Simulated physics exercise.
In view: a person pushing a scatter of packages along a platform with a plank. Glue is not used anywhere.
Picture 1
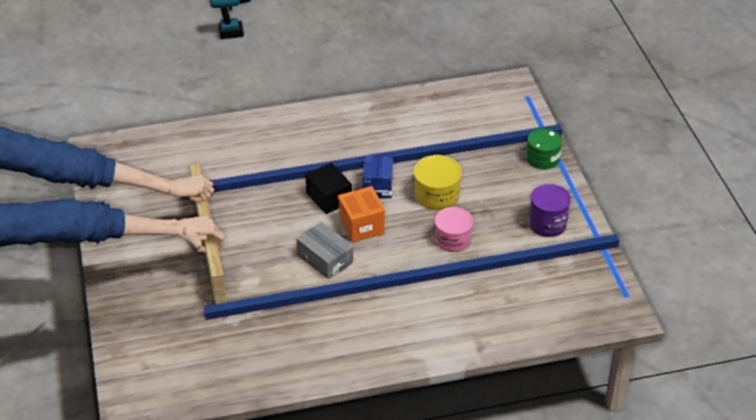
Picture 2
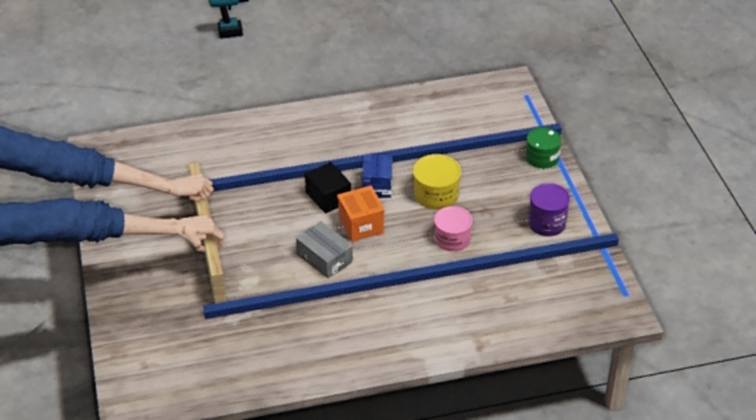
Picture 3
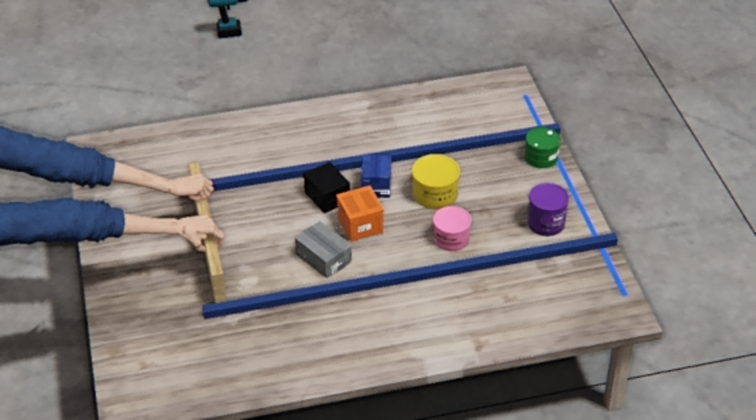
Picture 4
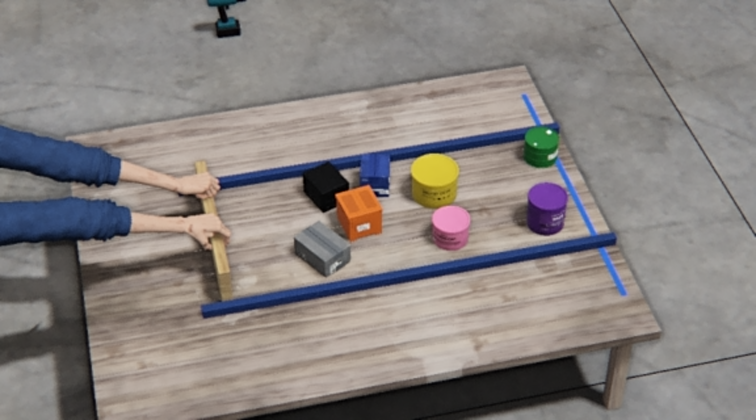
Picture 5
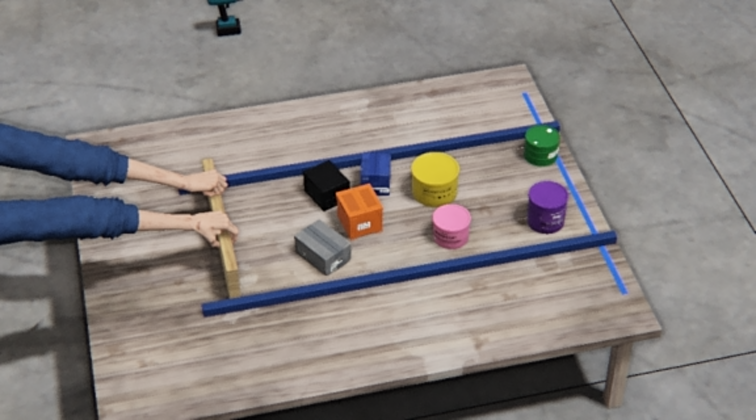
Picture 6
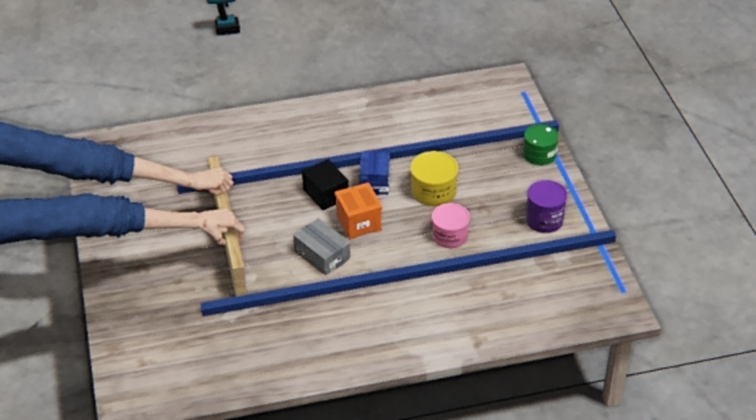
The clip shows two hands holding a wooden plank between blue rails on a table scattered with boxes and round tubs; the plank stays nearly still, then slides slightly right, without touching the items, which remain in place.
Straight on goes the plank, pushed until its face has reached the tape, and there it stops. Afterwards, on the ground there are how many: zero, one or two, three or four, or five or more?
You'd find the ones that came down come in at more than four here.
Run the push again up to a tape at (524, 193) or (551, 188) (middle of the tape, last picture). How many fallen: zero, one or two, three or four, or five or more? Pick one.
Result, first to last: One to two, five or more.
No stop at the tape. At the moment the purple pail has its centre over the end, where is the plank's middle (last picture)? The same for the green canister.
Around (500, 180) first and around (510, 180) second.
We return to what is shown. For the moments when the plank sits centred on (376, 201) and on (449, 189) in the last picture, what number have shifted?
At the first spot 5, then 7.
A little later, none off yet; green canister at rest near (541, 145); purple pail at rest near (546, 207); yellow pail at rest near (434, 179).
Next, none off yet; green canister at rest near (541, 145); purple pail at rest near (546, 207); yellow pail shifted about its own width near (472, 175).
Later still, none off yet; green canister shifted about its own width near (565, 140); purple pail shifted well along near (606, 194); yellow pail shifted well along near (554, 162).
When it is over, the number that fall off is five or more; down, grey parcel, black crate, orange tote, blue parcel, pink pail, yellow pail, purple pail and green canister.
